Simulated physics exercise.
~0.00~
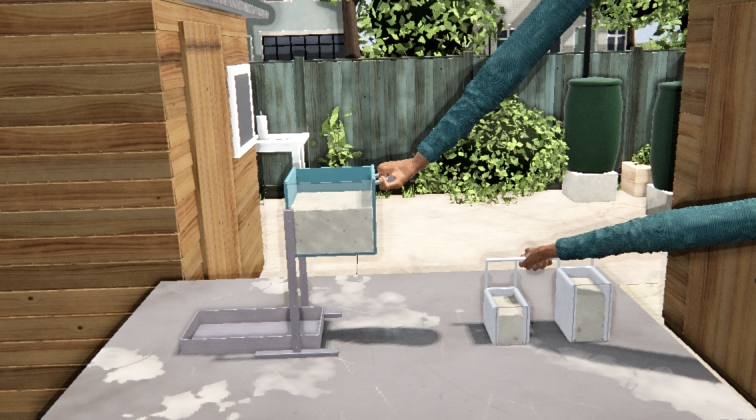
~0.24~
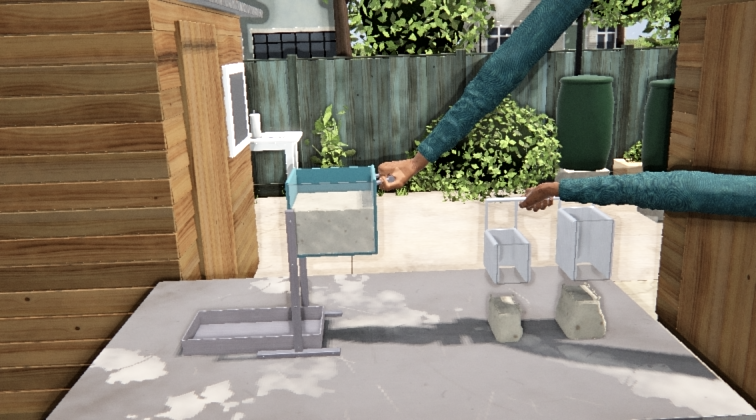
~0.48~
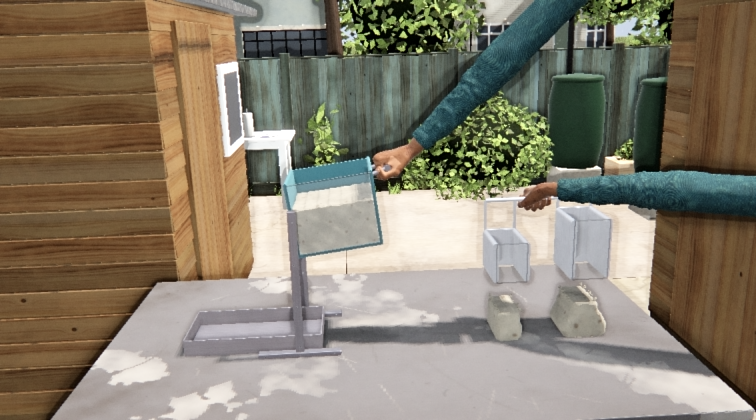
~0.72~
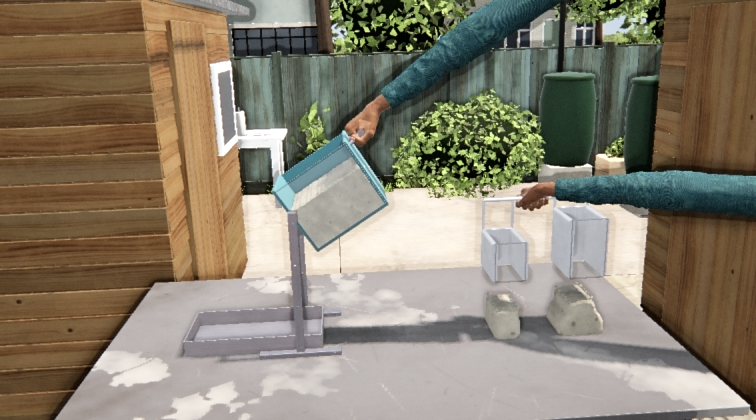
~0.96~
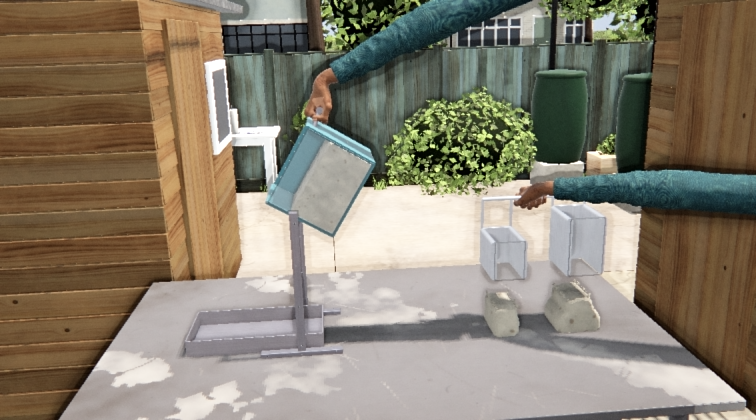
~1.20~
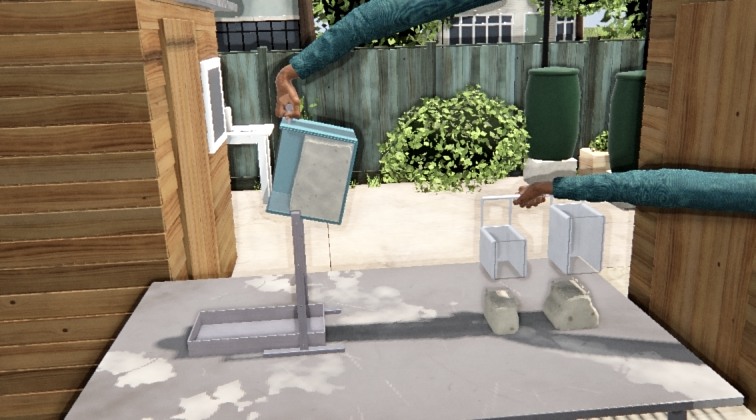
One arm lifted two clear moulds off a pair of small grey blocks, which sagged slightly, while another hand swung a blue-edged tub of wet mortar over to the left on its stand.
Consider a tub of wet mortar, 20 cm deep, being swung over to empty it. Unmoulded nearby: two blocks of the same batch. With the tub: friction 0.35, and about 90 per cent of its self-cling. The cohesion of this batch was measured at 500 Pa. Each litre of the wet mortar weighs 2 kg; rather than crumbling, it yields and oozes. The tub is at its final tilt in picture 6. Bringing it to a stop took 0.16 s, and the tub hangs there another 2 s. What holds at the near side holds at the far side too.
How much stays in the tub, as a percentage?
100 %.
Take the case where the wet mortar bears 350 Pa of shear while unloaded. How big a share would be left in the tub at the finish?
Roughly 85 per cent.
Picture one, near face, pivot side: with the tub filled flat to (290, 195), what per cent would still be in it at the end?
Then about 75 %.
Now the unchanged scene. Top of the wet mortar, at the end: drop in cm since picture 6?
5 cm.
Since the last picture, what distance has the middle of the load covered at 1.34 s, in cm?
Shift: Some 2 cm.
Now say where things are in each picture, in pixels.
In the first picture, handle-side rim at (372, 181), tilt 0 degrees; top of the wet mortar at (350, 208); blocks stand 9.6 cm, 15 cm (left to right).
In the second picture, handle-side rim at (373, 181), tilt 0 degrees; top of the wet mortar at (351, 208); blocks stand 9.5 cm, 12 cm (left to right).
In the third picture, handle-side rim at (369, 172), tilt 7 degrees; top of the wet mortar at (368, 199); blocks stand 9.5 cm, 12 cm (left to right).
In the fourth picture, handle-side rim at (343, 144), tilt 32 degrees; top of the wet mortar at (356, 169); blocks stand 9.5 cm, 11 cm (left to right).
In the fifth picture, handle-side rim at (306, 129), tilt 59 degrees; top of the wet mortar at (333, 145); blocks stand 9.5 cm, 11 cm (left to right).
In the sixth picture, handle-side rim at (281, 129), tilt 76 degrees; top of the wet mortar at (310, 141); blocks stand 9.5 cm, 11 cm (left to right).
After 1.34 s, the tub is at 76 degrees and holds 100 %.
After 1.51 s, the tub is at 76 degrees and holds 100 %.
After 1.68 s, the tub is at 76 degrees and holds 100 %.
After 1.85 s, the tub is at 76 degrees and holds 100 %.
After 3.20 s, at the end, the tub is at 76 degrees and holds 100 %.
